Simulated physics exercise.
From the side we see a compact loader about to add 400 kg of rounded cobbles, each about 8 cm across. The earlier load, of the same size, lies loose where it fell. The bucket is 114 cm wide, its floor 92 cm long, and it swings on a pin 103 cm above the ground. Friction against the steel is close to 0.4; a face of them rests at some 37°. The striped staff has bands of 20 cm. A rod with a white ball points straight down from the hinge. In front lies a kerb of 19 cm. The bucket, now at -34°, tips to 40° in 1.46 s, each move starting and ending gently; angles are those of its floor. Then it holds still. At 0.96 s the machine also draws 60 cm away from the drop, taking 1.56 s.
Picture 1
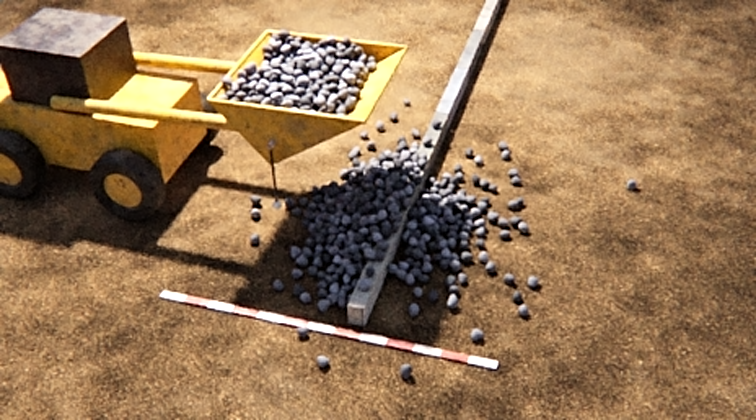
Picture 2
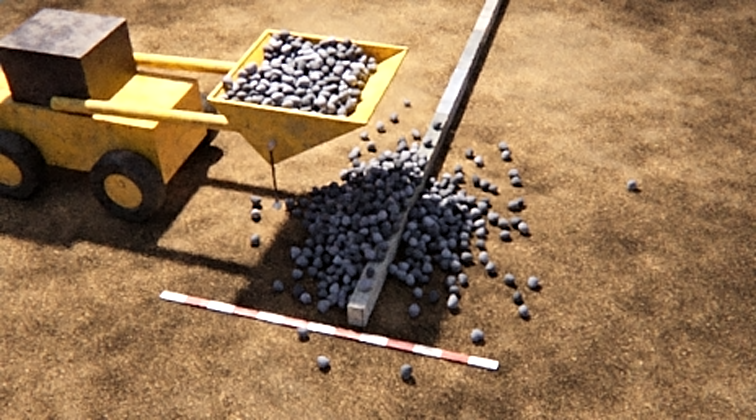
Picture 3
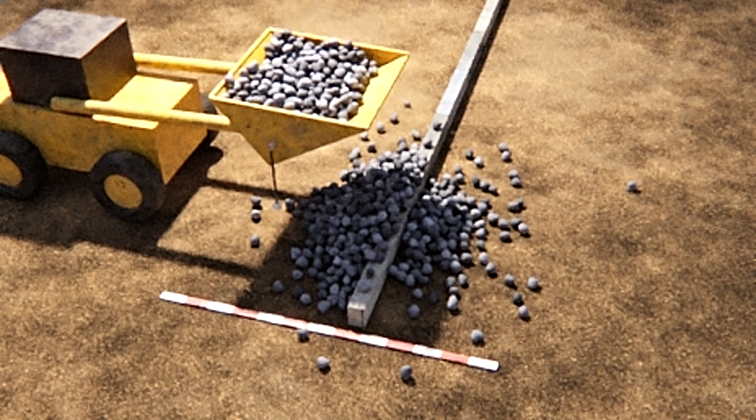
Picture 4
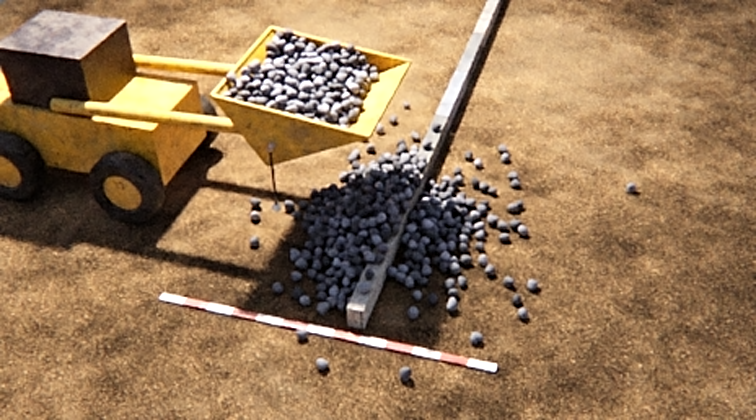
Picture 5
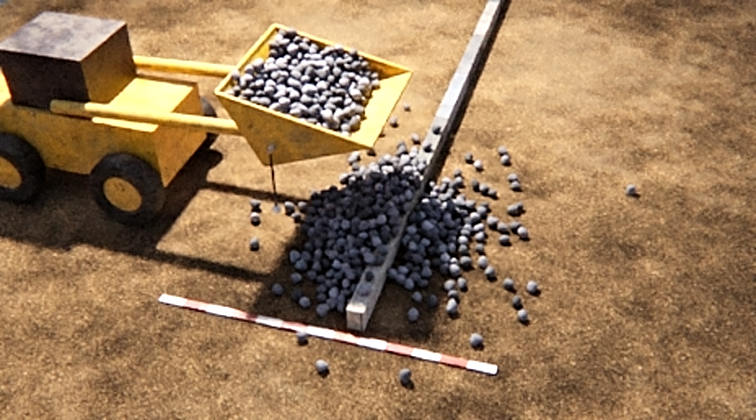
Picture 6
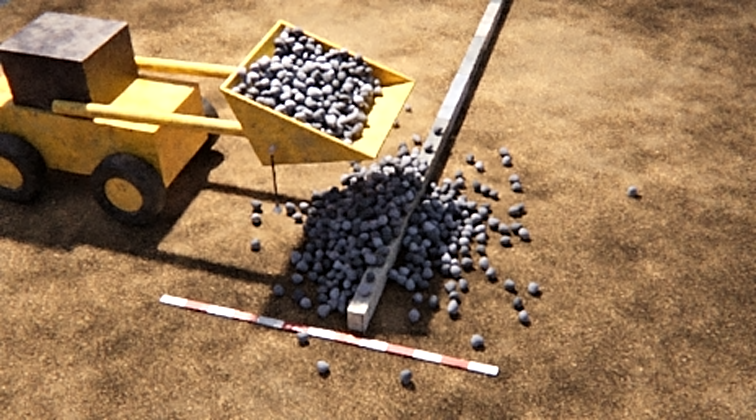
The yellow loader's bucket, full of grey stones, tilts gradually downward above a loose stone pile.
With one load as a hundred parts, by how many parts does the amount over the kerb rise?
Some 21 per cent is added.
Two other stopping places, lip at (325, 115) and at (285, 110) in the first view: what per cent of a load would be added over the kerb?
First some 0, then 0 per cent.
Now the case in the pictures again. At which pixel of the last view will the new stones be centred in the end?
Around (363, 206).
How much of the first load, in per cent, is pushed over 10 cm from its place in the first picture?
Roughly 10 per cent of them.
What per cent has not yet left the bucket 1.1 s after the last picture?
About 30 per cent.
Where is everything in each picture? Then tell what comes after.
The first frame shows lip at (365, 122), floor tilted -34°, highest stones at (318, 50). The earlier load is highest near (395, 190), 29 cm above ground level, 75 % on this side of the kerb, 25 % over the kerb.
The second frame shows lip at (366, 124), floor tilted -33°, highest stones at (319, 51).
In the third frame, the bucket is at -30°, its lip at (368, 129); the top of the load is at (310, 49).
In the fourth frame, the bucket is at -26°, its lip at (370, 137); the top of the load is at (281, 44).
The fifth frame shows lip at (372, 148), floor tilted -21°, highest stones at (284, 44).
In the sixth frame, the bucket is at -15°, its lip at (374, 159); the top of the load is at (290, 42).
Then, 0.6 s after the last picture the floor is at 29°; in per cent of one load, 99 in the bucket, 77 on this side of the kerb, 25 over the kerb; the foremost stones are at (536, 254).
Then, 1.1 s after the last picture the floor is at 40°; in per cent of one load, 32 in the bucket, 137 on this side of the kerb, 32 over the kerb; the foremost stones are at (536, 254).
Then, 2.5 s after the last picture the floor is at 40°; in per cent of one load, 0 in the bucket, 154 on this side of the kerb, 46 over the kerb; the foremost stones are at (546, 266).
Then, 5.1 s after the last picture the floor is at 40°; in per cent of one load, 0 in the bucket, 154 on this side of the kerb, 46 over the kerb; the foremost stones are at (546, 266). Net gain over the kerb, 21.
